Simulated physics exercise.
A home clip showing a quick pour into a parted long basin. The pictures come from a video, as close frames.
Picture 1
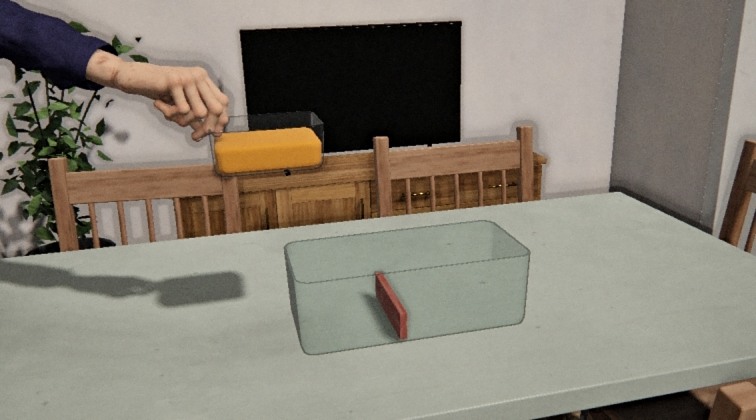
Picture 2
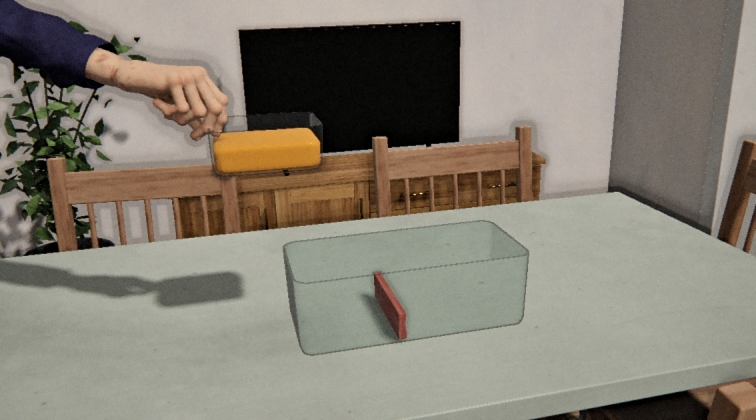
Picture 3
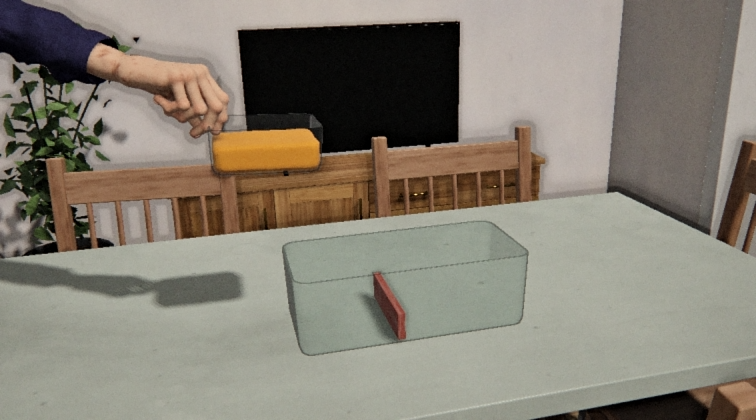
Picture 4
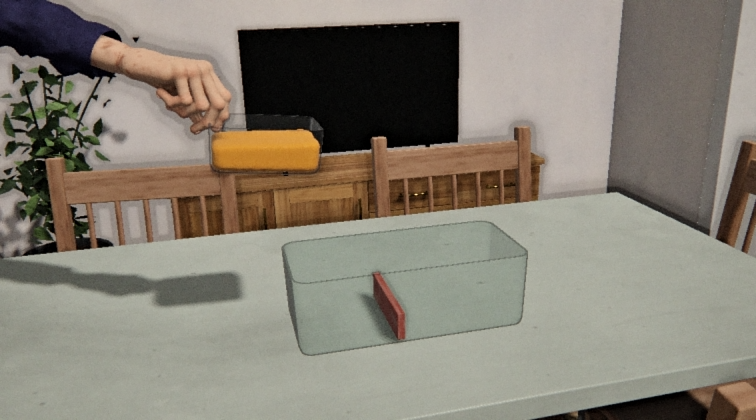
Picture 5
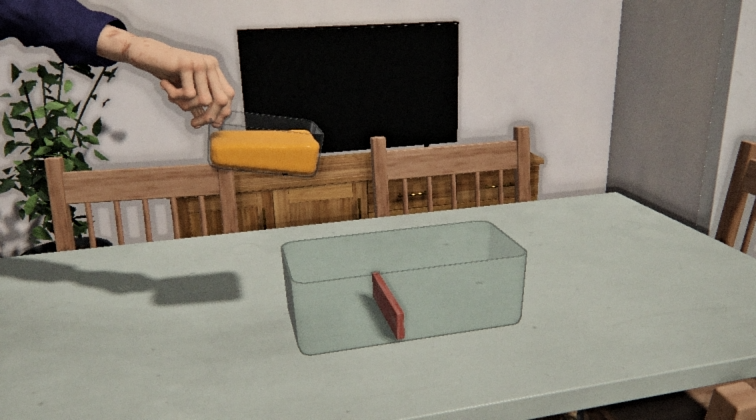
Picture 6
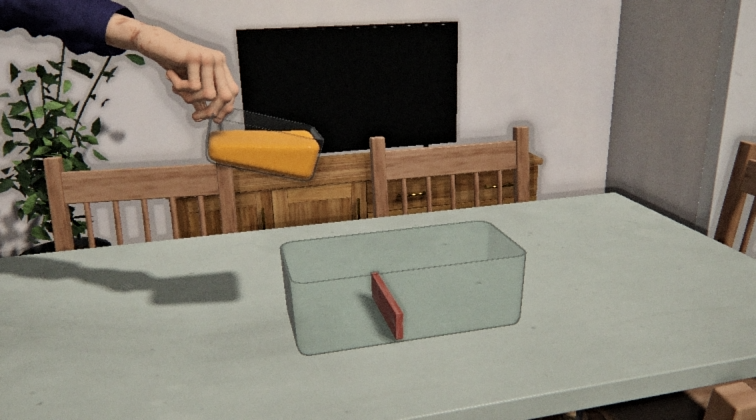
A hand slowly tilts a clear container of orange juice rightward above a long divided basin.
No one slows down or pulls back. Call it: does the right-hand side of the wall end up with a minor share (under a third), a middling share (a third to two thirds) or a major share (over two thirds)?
The right side gets a minor share.
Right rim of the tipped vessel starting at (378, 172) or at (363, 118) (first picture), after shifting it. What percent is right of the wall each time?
First try: 70 percent; second try: 70 percent.
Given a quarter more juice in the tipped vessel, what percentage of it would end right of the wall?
I'd say roughly 20 percent.
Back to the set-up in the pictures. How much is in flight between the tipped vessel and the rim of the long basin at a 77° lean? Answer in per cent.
Roughly 50 percent.
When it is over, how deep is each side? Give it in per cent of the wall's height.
On the left it's around 50 per cent; on the right, 0 per cent.
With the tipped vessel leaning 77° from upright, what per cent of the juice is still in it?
30 per cent or so.
A moment on, the tilt is 77° and 28 per cent is still to pour, 24 is left of the wall and 0 right of it.
Next, the tilt is 112° and 3 per cent is still to pour, 84 is left of the wall and 3 right of it.
Then the tilt is 116° and 0 per cent is still to pour, 95 is left of the wall and 4 right of it.
Later the tilt is 116° and 0 per cent is still to pour, 95 is left of the wall and 4 right of it.
In the end 95 per cent lies left of the wall, 4 right of it and 1 outside.
